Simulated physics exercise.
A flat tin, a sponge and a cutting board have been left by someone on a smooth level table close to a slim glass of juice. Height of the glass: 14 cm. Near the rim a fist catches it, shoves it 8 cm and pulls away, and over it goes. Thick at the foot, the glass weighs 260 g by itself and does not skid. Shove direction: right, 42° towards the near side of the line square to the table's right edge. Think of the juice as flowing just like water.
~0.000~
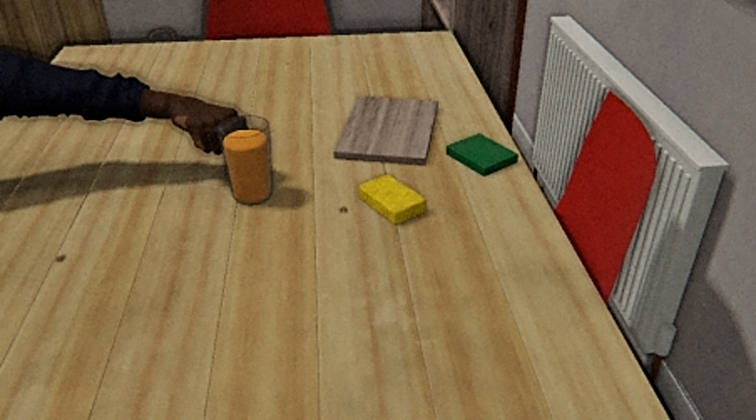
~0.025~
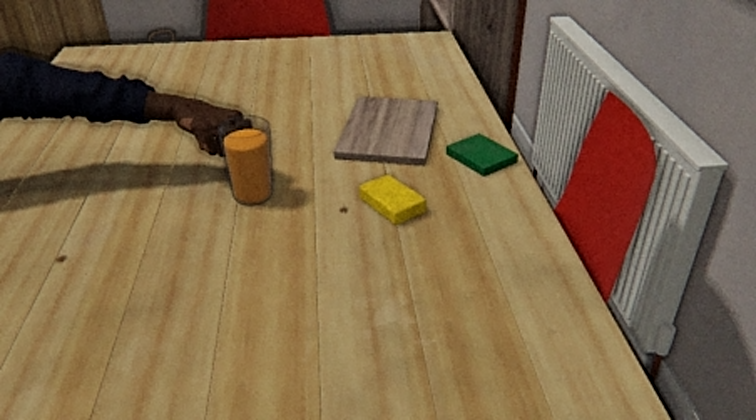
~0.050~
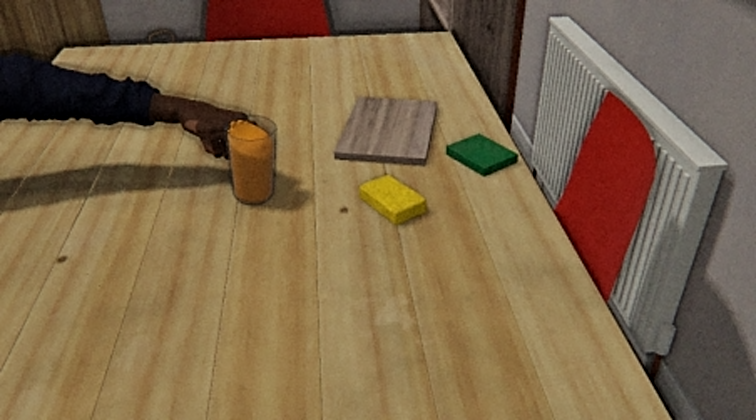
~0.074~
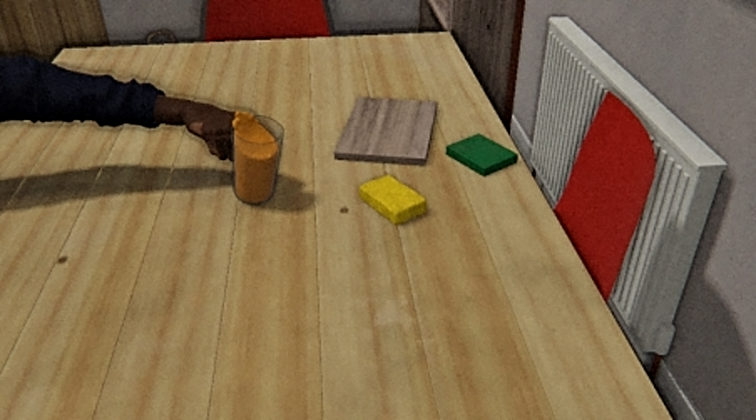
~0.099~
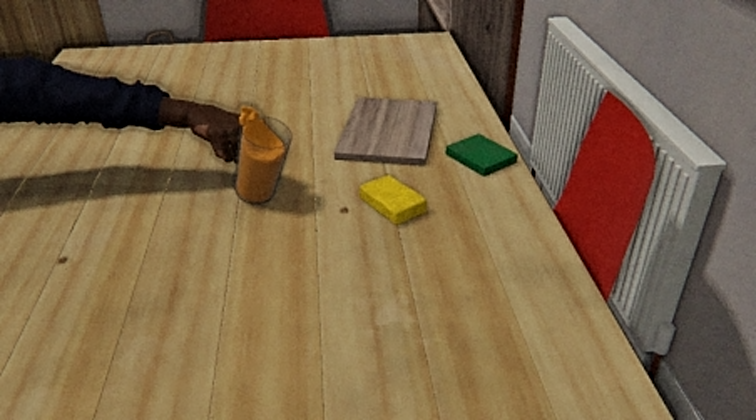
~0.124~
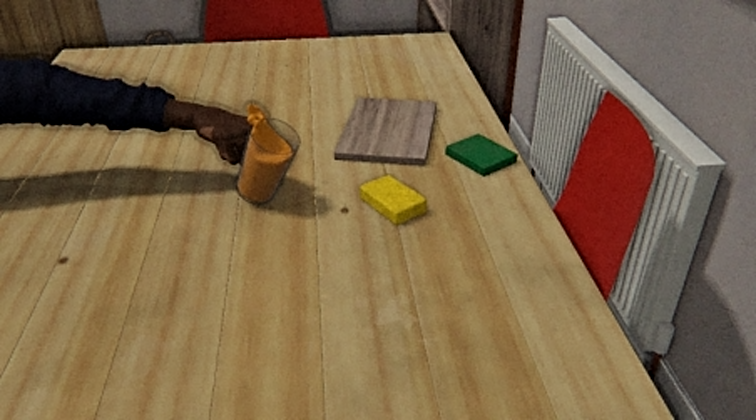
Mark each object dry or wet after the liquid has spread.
Flat tin: Dry; sponge: Wet; cutting board: Dry.
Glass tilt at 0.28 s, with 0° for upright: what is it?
It's tilted some 78° from upright.
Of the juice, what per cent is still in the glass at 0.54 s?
It is close to 28 percent.
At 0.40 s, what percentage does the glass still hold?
Some 50 in a hundred, give or take.
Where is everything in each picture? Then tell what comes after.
Tilt 0°; the fist is at (217, 126); surface from (223, 140) to (267, 138); the flat tin is at (482, 150); the sponge is at (392, 191); the cutting board is at (389, 124), in the first picture.
Tilt 0°; the fist is at (222, 128); surface from (223, 140) to (268, 138), in the second picture.
Tilt 6°; the fist is at (227, 130); surface from (227, 127) to (269, 139), in the third picture.
Tilt 12°; the fist is at (232, 132); surface from (235, 127) to (279, 140); 1 per cent is over the edge, in the fourth picture.
Tilt 19°; the fist is at (237, 135); surface from (243, 141) to (285, 140); 1 per cent is over the edge, in the fifth picture.
Tilt 26°; the fist is at (243, 137); surface from (247, 152) to (289, 142); 2 per cent is over the edge, in the sixth picture.
By 0.28 s the tilt is 79° and 92 per cent is in the glass, 0 has run off the table; wet so far, nothing.
By 0.40 s the tilt is 87° and 49 per cent is in the glass, 0 has run off the table; wet so far, sponge.
By 0.54 s the tilt is 87° and 27 per cent is in the glass, 0 has run off the table; wet so far, sponge.
By 0.78 s the tilt is 87° and 14 per cent is in the glass, 8 has run off the table; wet so far, sponge.
At rest 4 per cent is in the glass, 37 has run off the table; wet so far, sponge.
